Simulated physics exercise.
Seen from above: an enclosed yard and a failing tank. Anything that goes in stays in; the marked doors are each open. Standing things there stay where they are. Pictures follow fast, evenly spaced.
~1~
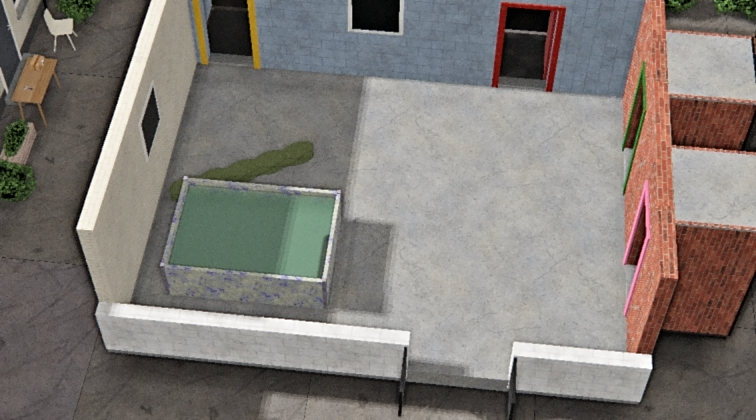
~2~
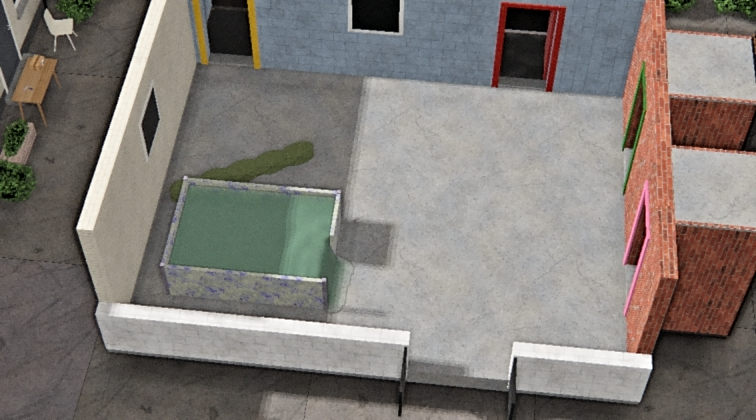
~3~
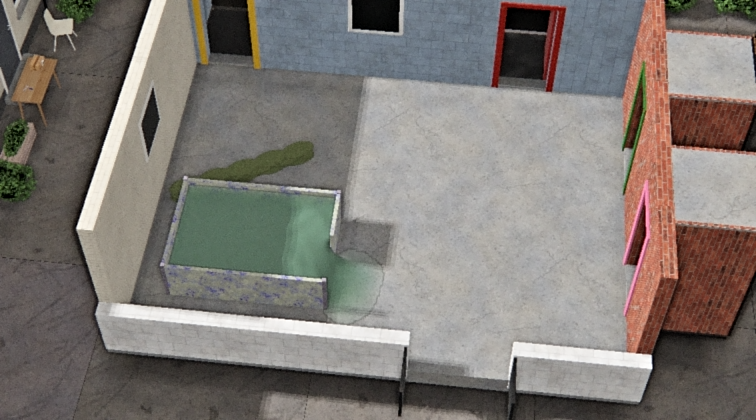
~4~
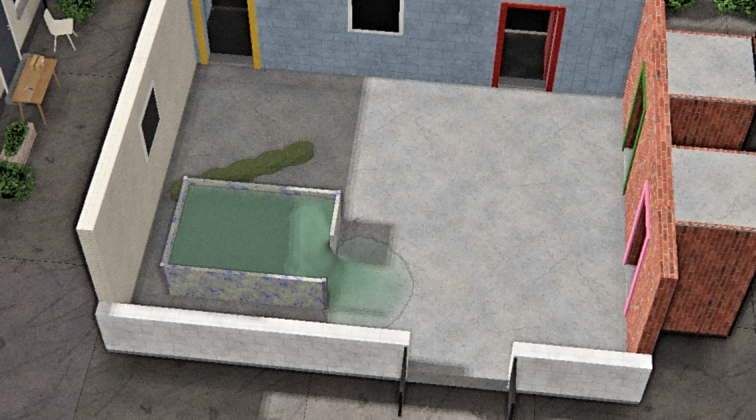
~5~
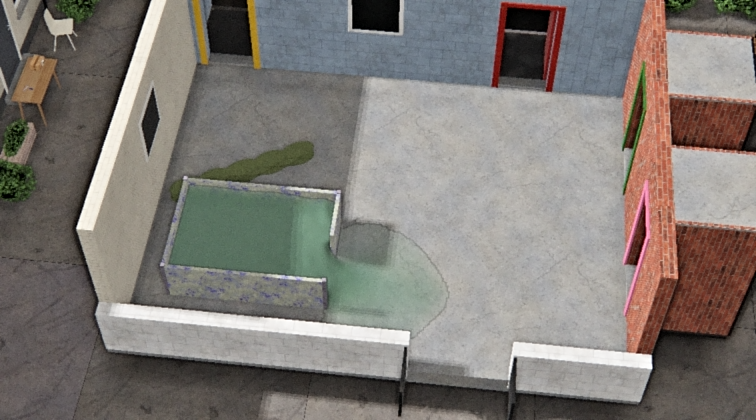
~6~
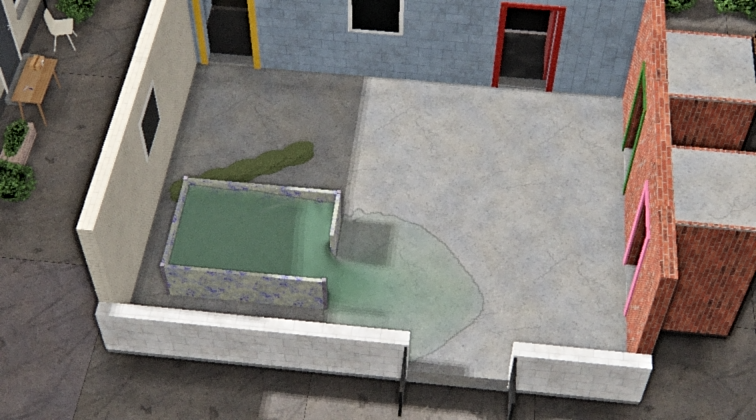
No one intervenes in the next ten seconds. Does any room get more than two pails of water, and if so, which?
Result: The yellow door will be at or under the cap; the green door will be at or under the cap; the pink door will be over the cap; the red door will be over the cap.
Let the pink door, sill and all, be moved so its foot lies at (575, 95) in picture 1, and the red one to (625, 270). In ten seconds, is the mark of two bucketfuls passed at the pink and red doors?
What happens next: The pink one overflows, and the red one overflows.
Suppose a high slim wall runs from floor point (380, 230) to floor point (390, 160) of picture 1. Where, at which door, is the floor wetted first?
The door marked pink.
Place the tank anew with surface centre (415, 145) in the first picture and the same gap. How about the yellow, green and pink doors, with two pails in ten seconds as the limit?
Result - yellow: Short of the limit; green: Past the limit; pink: Past the limit.
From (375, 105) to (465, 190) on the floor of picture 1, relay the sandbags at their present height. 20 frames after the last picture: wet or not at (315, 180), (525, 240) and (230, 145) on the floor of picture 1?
Sequence check: Left alone / soaked through / left alone.
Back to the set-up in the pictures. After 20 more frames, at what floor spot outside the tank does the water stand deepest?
My finger goes to (582, 354).
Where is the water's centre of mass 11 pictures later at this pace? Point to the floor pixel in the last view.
I would point to (327, 269).
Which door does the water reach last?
That would be the door marked yellow.
A moment on, water covers 25 % of the floor; the yellow door not reached, the green door not reached, the pink door not reached, the red door not reached.
Next, water covers 35 % of the floor; the yellow door not reached, the green door not reached, the pink door under two buckets in, the red door not reached.
Then, water covers 45 % of the floor; the yellow door not reached, the green door wet at the sill, nothing in, the pink door far over two buckets in, the red door not reached.
Later, water covers 55 % of the floor; the yellow door not reached, the green door wet at the sill, nothing in, the pink door far over two buckets in, the red door under two buckets in.
In the end, water covers 85 % of the floor; the yellow door wet at the sill, nothing in, the green door wet at the sill, nothing in, the pink door far over two buckets in, the red door over two buckets in.
